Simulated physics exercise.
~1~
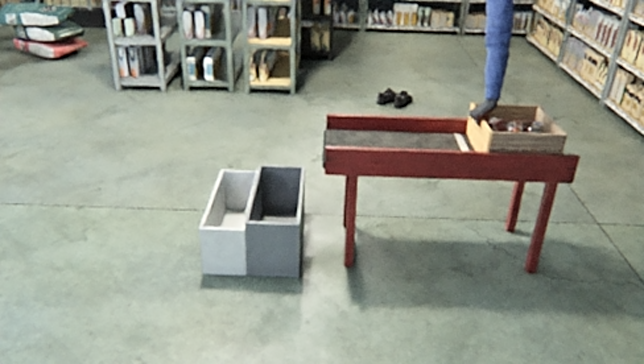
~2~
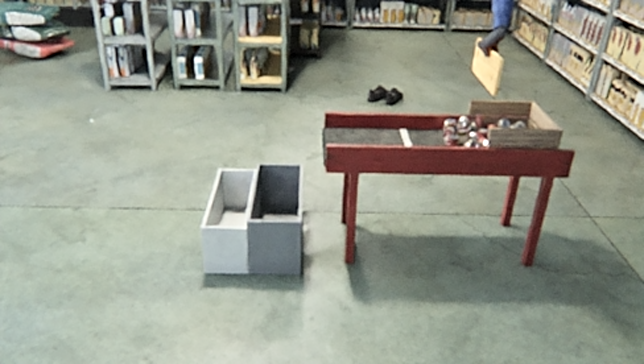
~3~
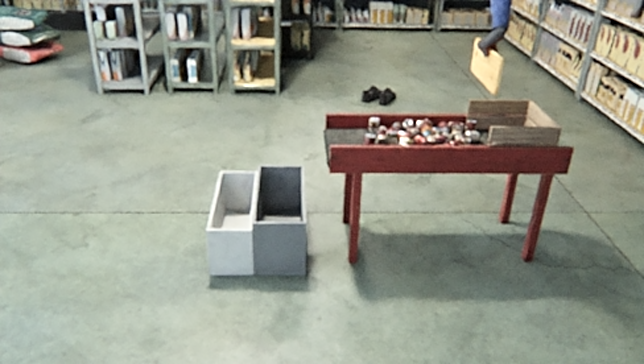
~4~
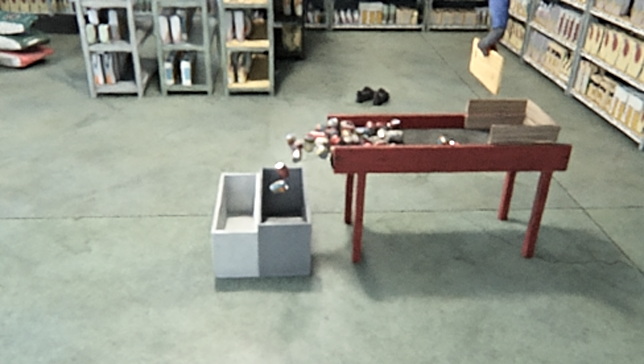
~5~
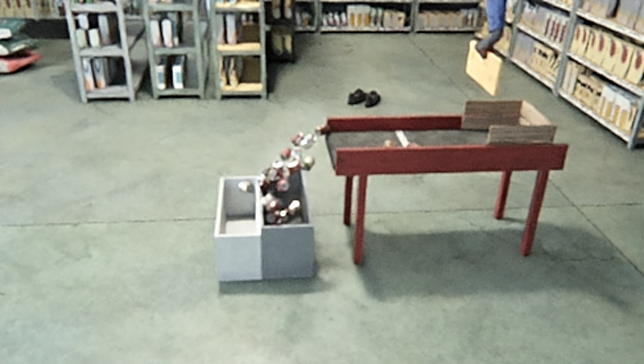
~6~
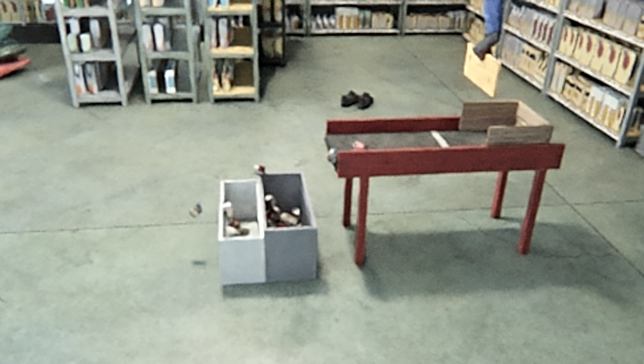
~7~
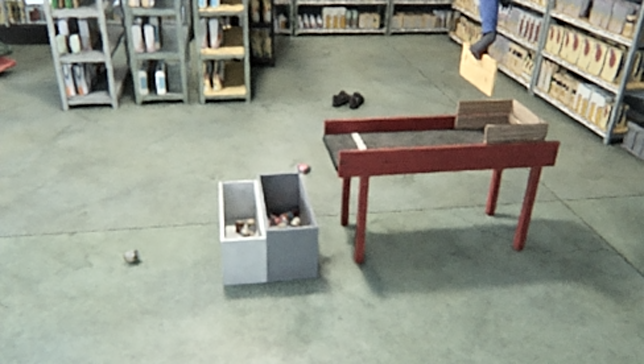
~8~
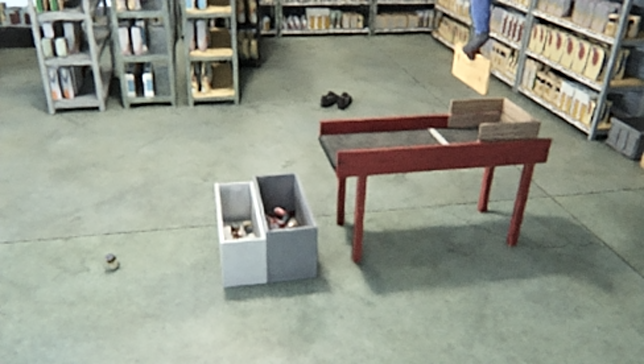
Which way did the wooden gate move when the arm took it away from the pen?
The gate moved up, and the hand kept holding it above the table while the cans travelled along the belt.
